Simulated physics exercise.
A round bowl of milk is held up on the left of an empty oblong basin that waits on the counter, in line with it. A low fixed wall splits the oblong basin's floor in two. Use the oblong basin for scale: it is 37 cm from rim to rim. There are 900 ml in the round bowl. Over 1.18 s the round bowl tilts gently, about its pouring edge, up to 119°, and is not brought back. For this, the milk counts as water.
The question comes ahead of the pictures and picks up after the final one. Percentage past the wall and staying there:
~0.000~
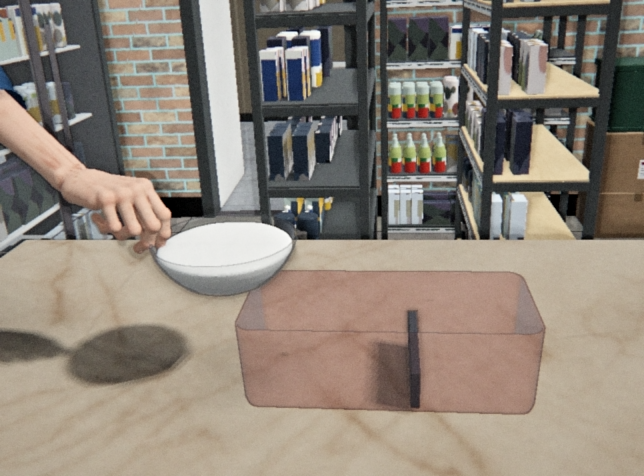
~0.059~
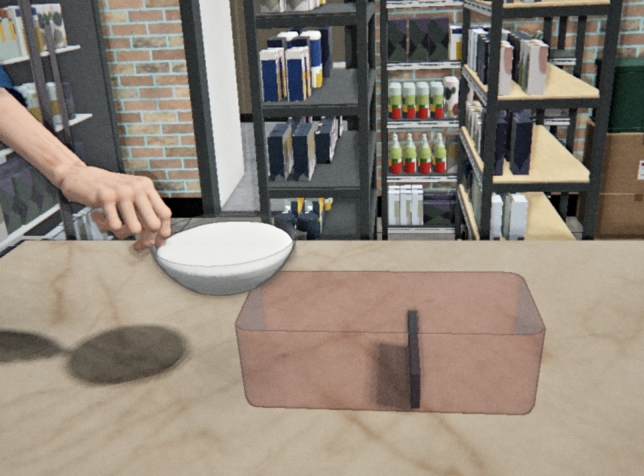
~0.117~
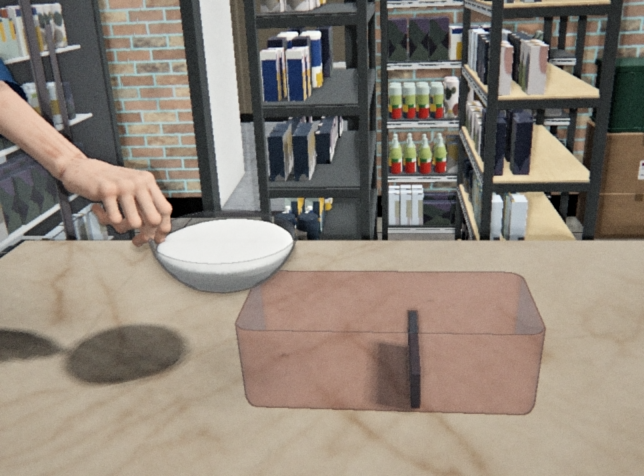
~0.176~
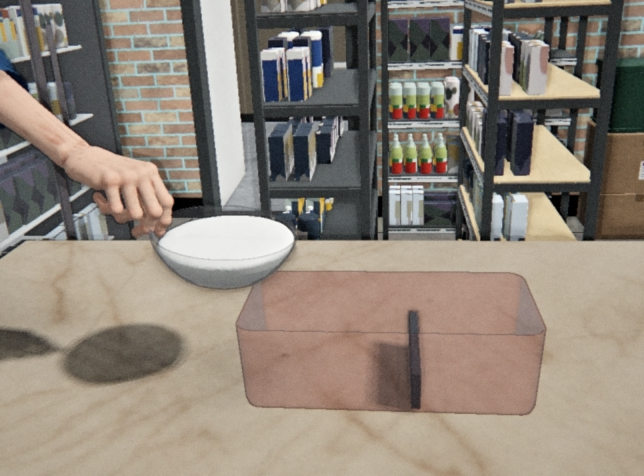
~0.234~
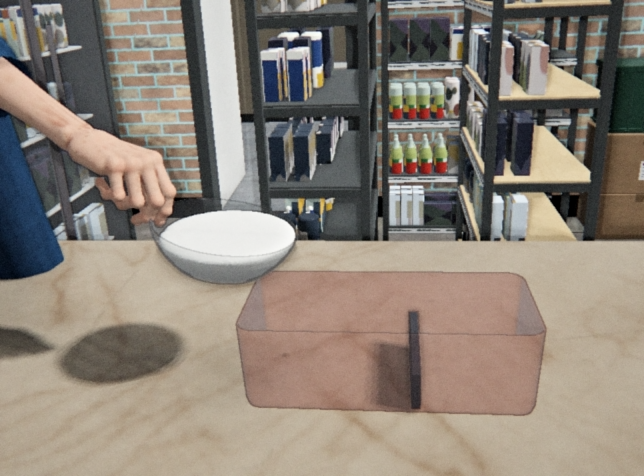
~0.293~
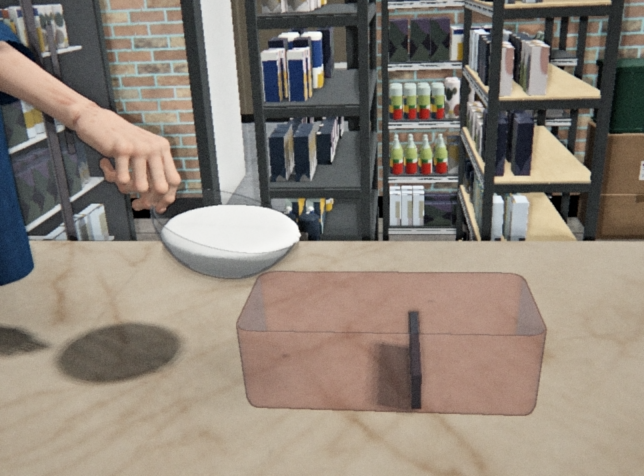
4 percent.
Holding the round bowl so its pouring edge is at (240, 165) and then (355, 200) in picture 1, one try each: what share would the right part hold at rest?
Some 10 and 85 per cent, in that order.
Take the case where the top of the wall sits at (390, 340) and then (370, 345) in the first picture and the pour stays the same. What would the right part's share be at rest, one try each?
The first gives near 35 per cent and the second near 75 per cent.
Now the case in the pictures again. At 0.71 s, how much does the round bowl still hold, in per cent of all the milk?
Close to 16 in a hundred.
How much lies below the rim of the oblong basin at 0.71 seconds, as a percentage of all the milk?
I reckon close to 44 percent of it.
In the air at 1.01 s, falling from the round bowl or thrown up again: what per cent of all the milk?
Around 3 percent of it is airborne.
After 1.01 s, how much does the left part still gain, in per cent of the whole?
0 %.
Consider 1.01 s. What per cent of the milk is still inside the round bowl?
About 0 percent.
Then, 0.71 s in, the tilt is 78° and 16 per cent is still to pour, 43 is left of the wall and 0 right of it.
Then, 1.01 s in, the tilt is 113° and 0 per cent is still to pour, 94 is left of the wall and 3 right of it.
Then, 1.33 s in, the tilt is 119° and 0 per cent is still to pour, 95 is left of the wall and 4 right of it.
Then, 1.68 s in, the tilt is 119° and 0 per cent is still to pour, 94 is left of the wall and 4 right of it.
Finally, 94 per cent lies left of the wall, 4 right of it and 2 outside.
